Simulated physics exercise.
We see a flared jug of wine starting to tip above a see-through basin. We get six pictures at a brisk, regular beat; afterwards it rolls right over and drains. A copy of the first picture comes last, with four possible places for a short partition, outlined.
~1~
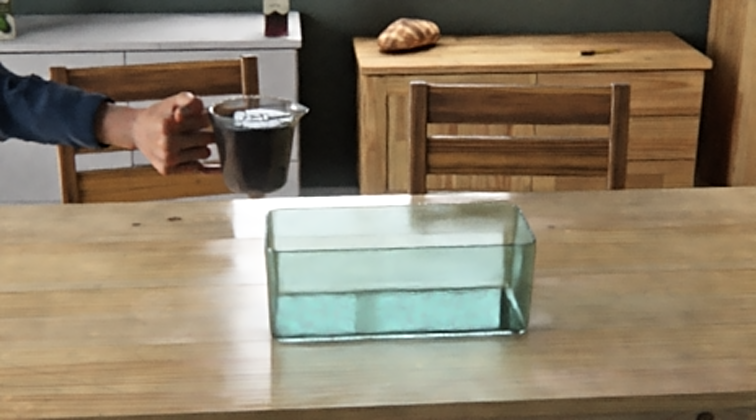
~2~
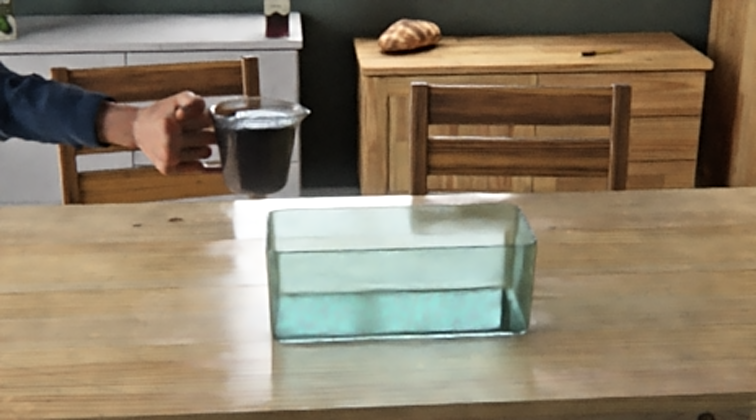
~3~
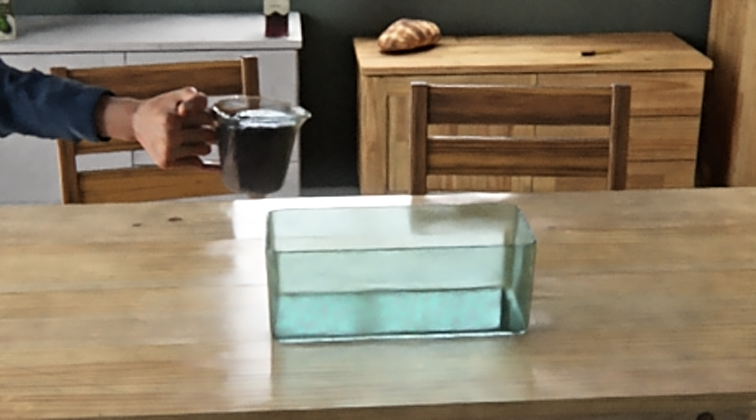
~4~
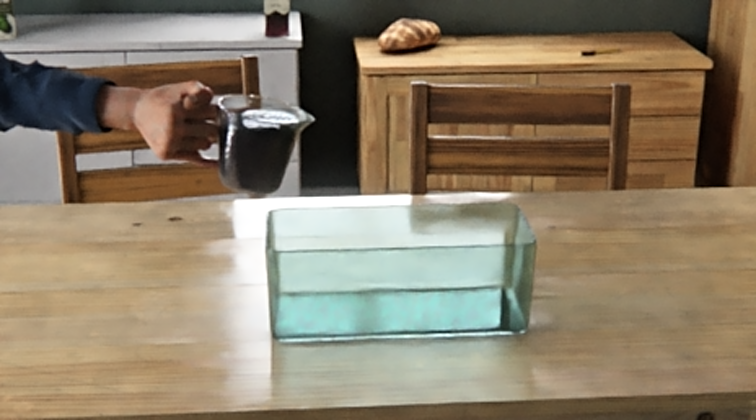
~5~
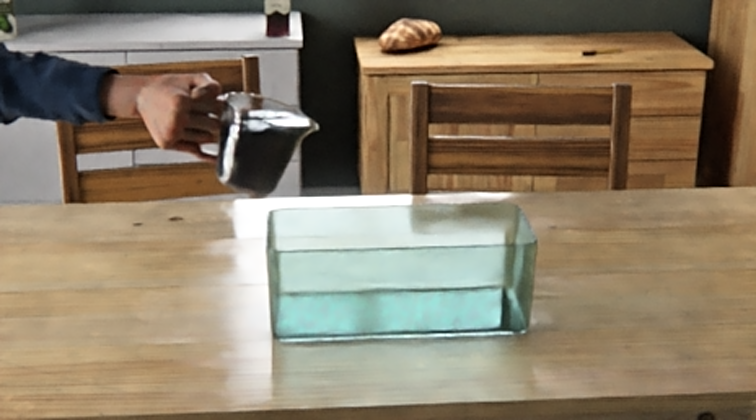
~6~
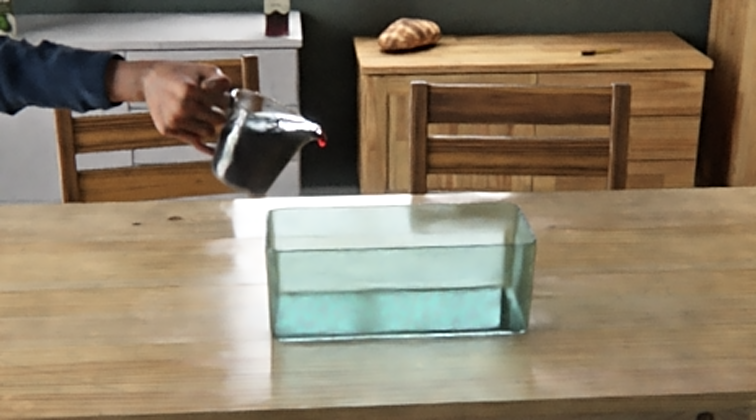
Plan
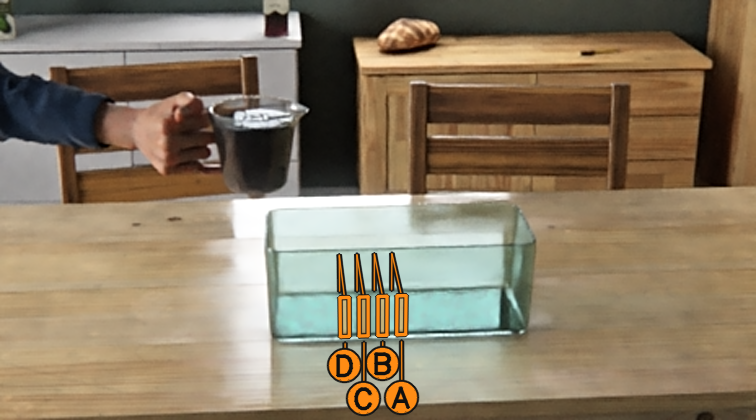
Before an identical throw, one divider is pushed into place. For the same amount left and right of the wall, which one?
C beats the others.
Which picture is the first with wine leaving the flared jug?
In picture 6.
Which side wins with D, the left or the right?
The right side.
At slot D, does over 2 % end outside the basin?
No.
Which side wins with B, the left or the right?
The left side.
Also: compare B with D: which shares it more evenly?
That is slot D.
In orange, A at (401, 341); B at (382, 341); C at (364, 342); D at (345, 343).
If A is chosen, about 96 % ends left of the wall and 3 % right of it.
If B is chosen, about 91 % ends left of the wall and 7 % right of it.
If C is chosen, about 54 % ends left of the wall and 45 % right of it.
If D is chosen, about 20 % ends left of the wall and 79 % right of it.
